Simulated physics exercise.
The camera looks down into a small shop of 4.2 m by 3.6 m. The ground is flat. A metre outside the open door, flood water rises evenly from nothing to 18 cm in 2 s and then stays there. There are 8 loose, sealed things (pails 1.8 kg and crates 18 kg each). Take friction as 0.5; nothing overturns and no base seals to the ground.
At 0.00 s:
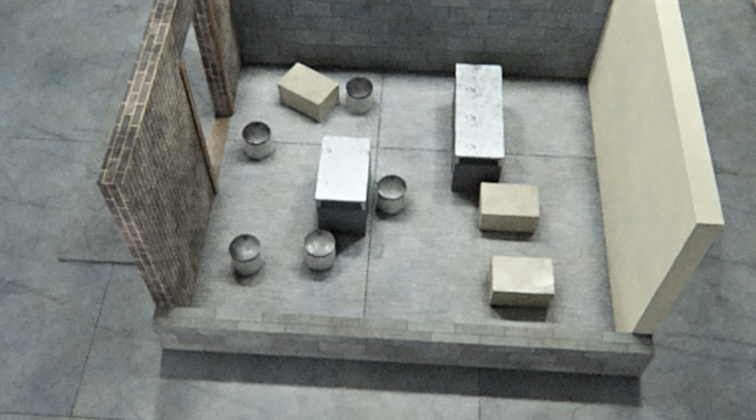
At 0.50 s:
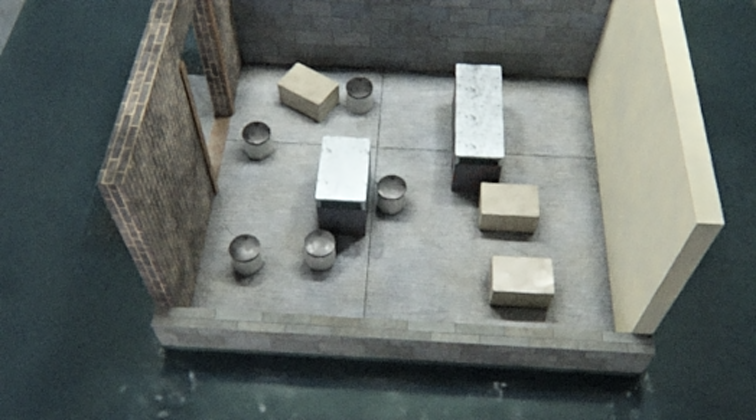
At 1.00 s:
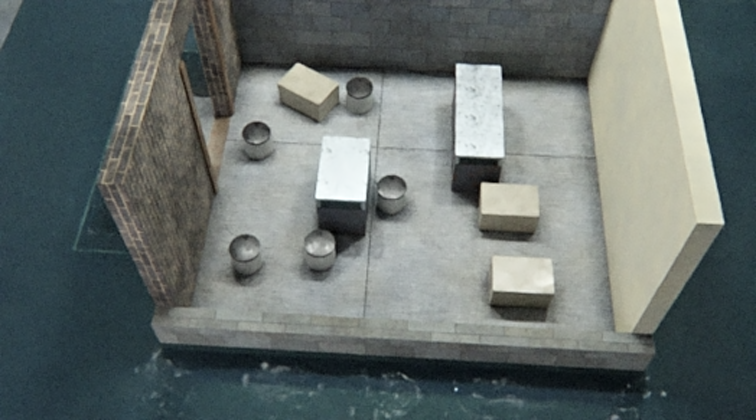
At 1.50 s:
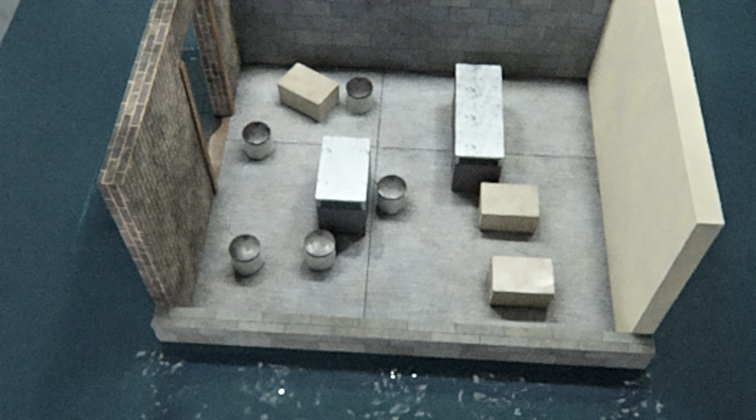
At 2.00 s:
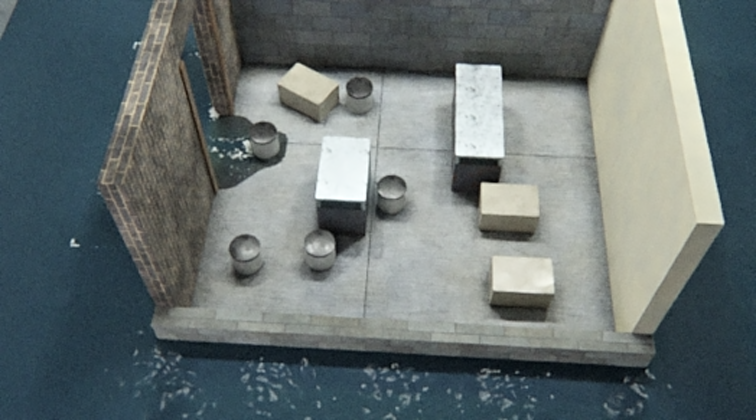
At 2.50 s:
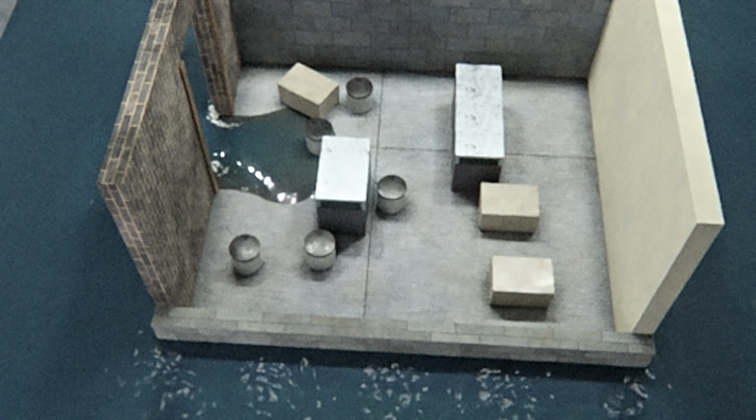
The clip opens on a small roofless shop, seen from above, with pails, crates and tables on a dry floor. Dark water surrounds the walls outside, then enters through the doorway on the left and spreads across the floor, pushing the nearest pail right, up to a table, while the others stay put.
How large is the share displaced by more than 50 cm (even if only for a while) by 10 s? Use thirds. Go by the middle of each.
Share: From one to two thirds.
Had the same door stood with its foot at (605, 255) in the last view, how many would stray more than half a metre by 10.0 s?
Then 7.
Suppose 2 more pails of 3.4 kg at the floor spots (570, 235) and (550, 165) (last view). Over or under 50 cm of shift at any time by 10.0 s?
In turn: Short of it, short of it.
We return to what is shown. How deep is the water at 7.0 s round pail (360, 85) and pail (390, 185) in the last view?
About 5 and 2 cm.
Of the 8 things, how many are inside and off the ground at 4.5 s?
I count 1.
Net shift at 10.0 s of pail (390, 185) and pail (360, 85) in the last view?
In turn: 10 cm, 40 cm.
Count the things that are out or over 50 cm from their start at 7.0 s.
I count 2.
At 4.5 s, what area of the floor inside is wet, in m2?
Some 7.0 m2.
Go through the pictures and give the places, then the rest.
A pail at (256, 132) rests on the ground; a pail at (245, 247), on the bottom; 0.0 m2 under water; 0 of 8 have shifted, in the first picture.
A pail at (256, 132) rests on the ground; a pail at (245, 247), on the bottom; 0.0 m2 under water; 0 of 8 have shifted, in the second picture.
A pail at (256, 132) rests on the ground; a pail at (245, 247) rests on the ground; water covers 0.0 m2; 0 of 8 have shifted, in the third picture.
A pail at (256, 132), on the bottom; a pail at (245, 247) rests on the ground; water covers 0.0 m2; 0 of 8 have shifted, in the fourth picture.
A pail at (263, 132), on the bottom, 7 cm from its start; a pail at (245, 247) rests on the ground; water covers 0.3 m2; 1 of 8 have shifted, in the fifth picture.
A pail at (319, 129), on the bottom, 70 cm from its start; a pail at (245, 247), on the bottom; water covers 1.3 m2; 1 of 8 have shifted, in the sixth picture.
After 3.5 s 1 of 8 are over 50 cm from their spots; 0 afloat.
After 4.5 s 2 of 8 are over 50 cm from their spots; 1 afloat.
After 7.0 s 2 of 8 are over 50 cm from their spots; 4 afloat.
After 10.0 s 2 of 8 are over 50 cm from their spots, and 3 have been at some point; 6 afloat.
